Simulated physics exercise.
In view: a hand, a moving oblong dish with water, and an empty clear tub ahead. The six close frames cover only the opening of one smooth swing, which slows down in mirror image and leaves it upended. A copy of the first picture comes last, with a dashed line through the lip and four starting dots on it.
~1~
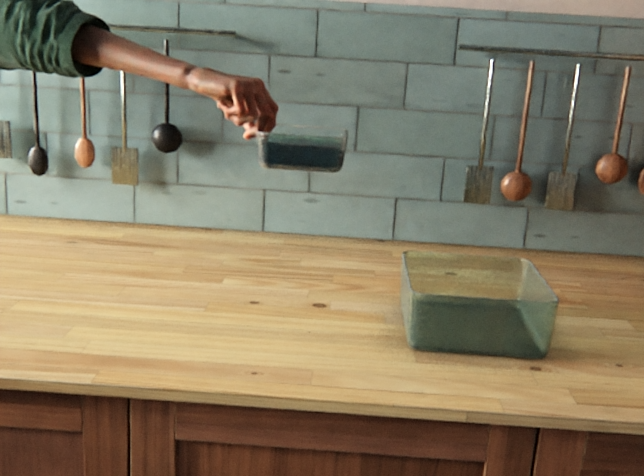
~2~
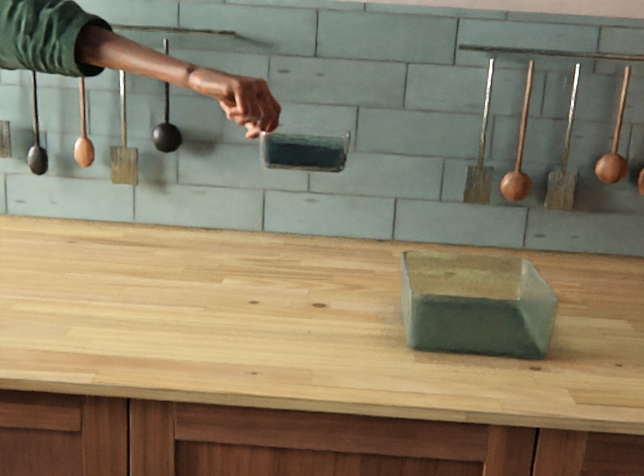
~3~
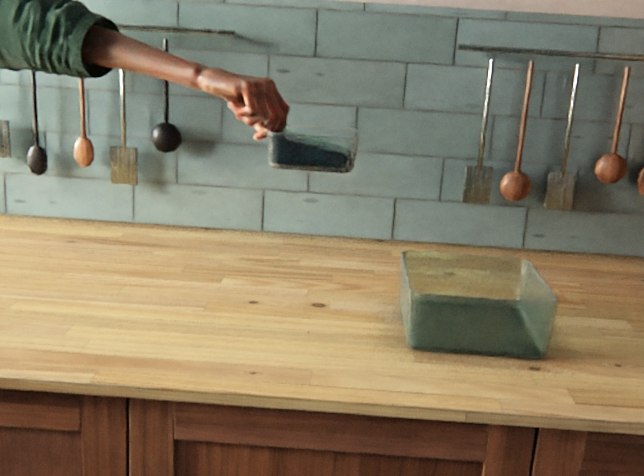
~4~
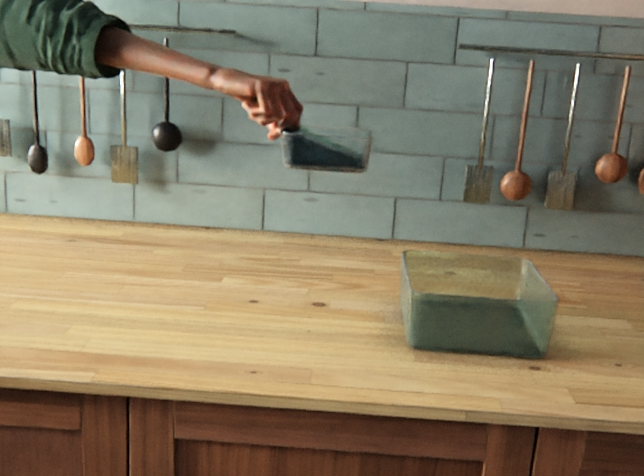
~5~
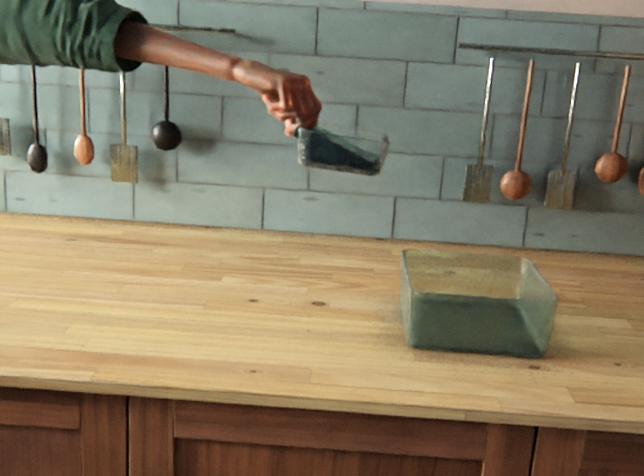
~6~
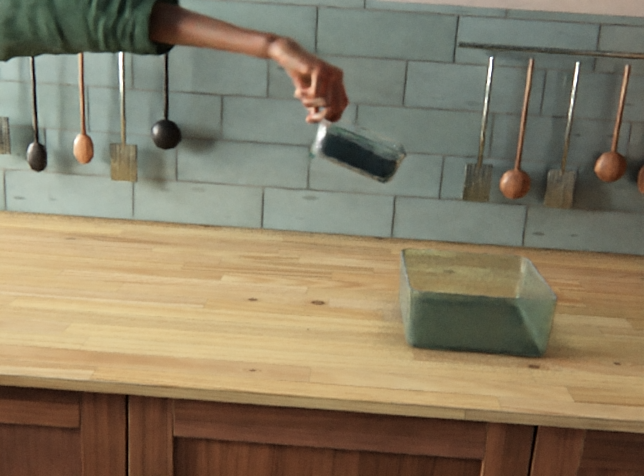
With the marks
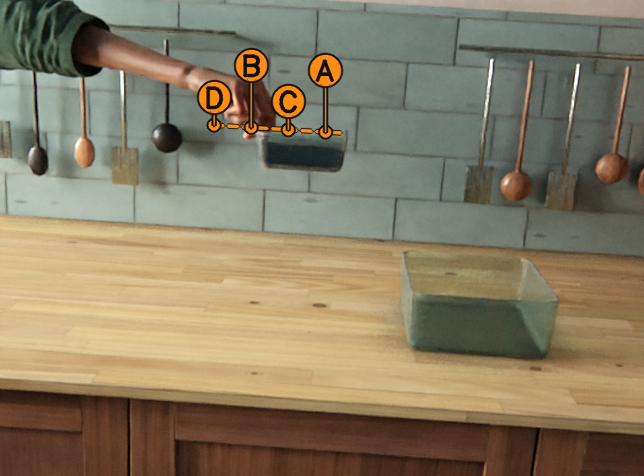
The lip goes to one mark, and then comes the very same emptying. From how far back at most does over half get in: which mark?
C will do.
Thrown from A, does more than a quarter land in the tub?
Yes.
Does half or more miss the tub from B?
Yes, it does.
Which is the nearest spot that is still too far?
It is B.
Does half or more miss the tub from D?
Yes, it does.
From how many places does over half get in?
Two of the four.
In orange, A at (325, 132); B at (251, 127); C at (288, 129); D at (214, 125).
For spot A, about 69 % lands in the tub, 14 % falls short and 17 % goes beside or beyond.
For spot B, about 31 % lands in the tub, 64 % falls short and 4 % goes beside or beyond.
For spot C, about 67 % lands in the tub, 21 % falls short and 12 % goes beside or beyond.
For spot D, about 0 % lands in the tub, 98 % falls short.
